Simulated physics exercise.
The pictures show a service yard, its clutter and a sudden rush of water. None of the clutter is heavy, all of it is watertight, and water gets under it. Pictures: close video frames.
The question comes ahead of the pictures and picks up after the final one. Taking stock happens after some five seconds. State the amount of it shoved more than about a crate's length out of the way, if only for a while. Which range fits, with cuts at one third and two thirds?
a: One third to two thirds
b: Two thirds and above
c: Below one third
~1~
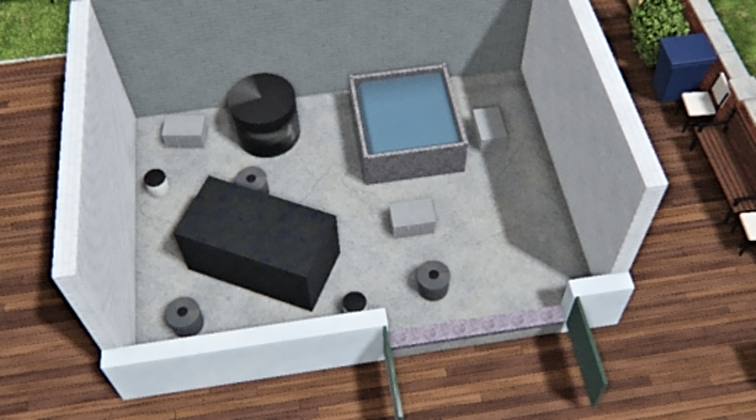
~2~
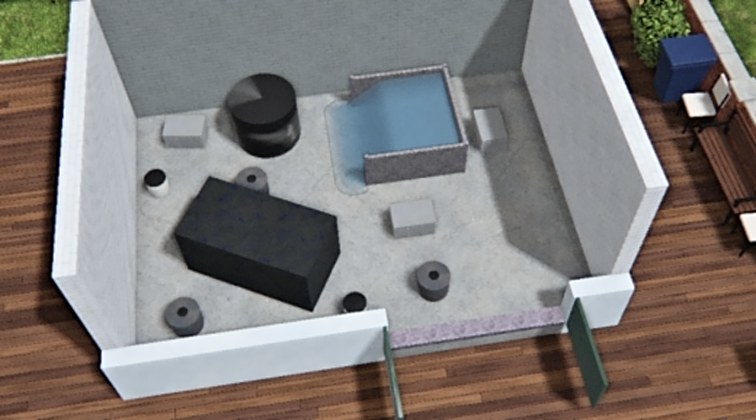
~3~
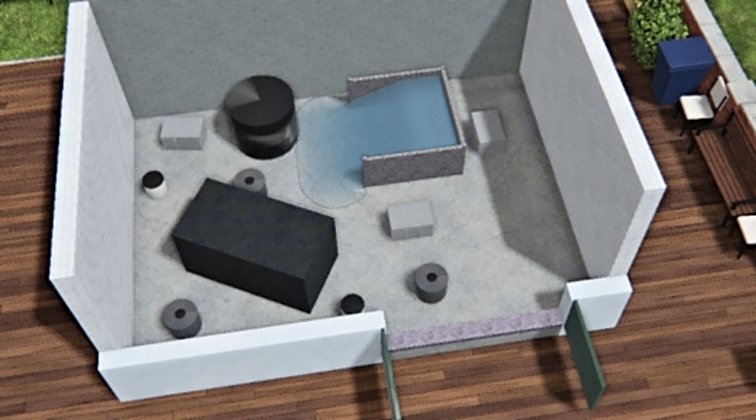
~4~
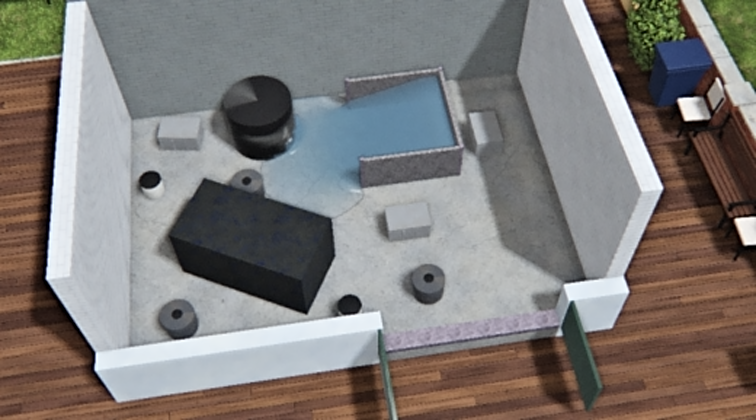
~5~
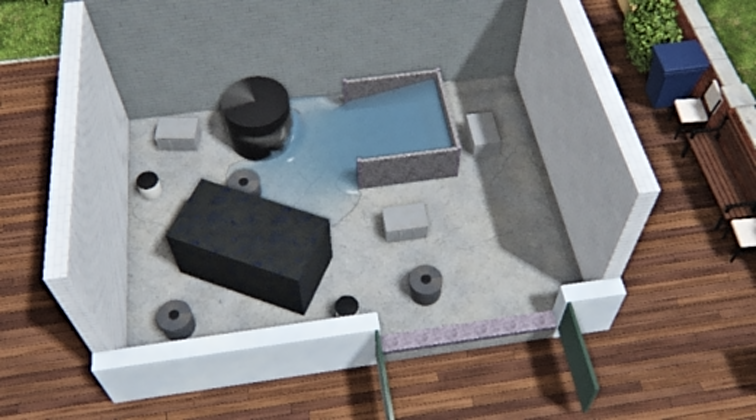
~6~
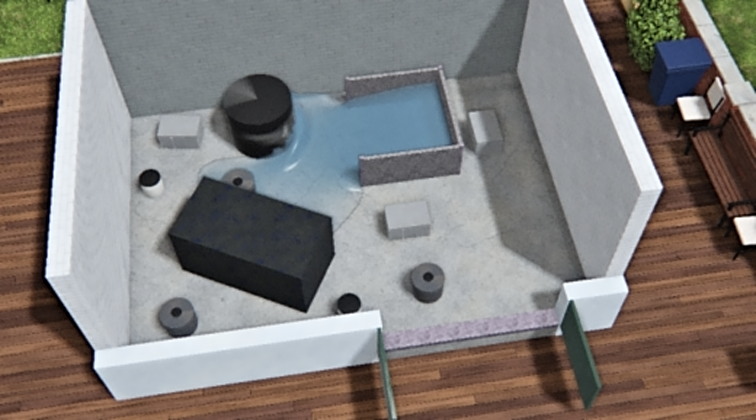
a.
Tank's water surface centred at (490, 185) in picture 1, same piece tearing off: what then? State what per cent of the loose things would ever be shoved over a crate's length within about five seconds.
The share comes to close to 90 percent.
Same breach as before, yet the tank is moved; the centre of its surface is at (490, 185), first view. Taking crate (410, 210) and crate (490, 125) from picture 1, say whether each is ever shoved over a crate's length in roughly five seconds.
Travelled that far, fell short.
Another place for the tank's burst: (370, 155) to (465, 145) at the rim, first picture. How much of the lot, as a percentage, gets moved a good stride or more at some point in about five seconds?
I'd put it at about 50 percent.
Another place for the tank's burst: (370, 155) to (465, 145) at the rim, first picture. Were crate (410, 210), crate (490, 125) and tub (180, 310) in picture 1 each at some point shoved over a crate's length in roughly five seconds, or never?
First covers that distance, second stays short of it, third covers that distance.
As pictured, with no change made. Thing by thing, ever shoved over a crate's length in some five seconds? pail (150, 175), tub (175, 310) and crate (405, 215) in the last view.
As listed: That far or more, that far or more, no.
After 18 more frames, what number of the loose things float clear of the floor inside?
The count comes to 4.
A moment on, 1 of 8 are well off their spots; 1 afloat.
Next, 1 of 8 are well off their spots; 2 afloat.
Later, 3 of 8 are well off their spots; 4 afloat.
In the end, 5 of 8 are well off their spots, and 5 have been at some point; 5 afloat.
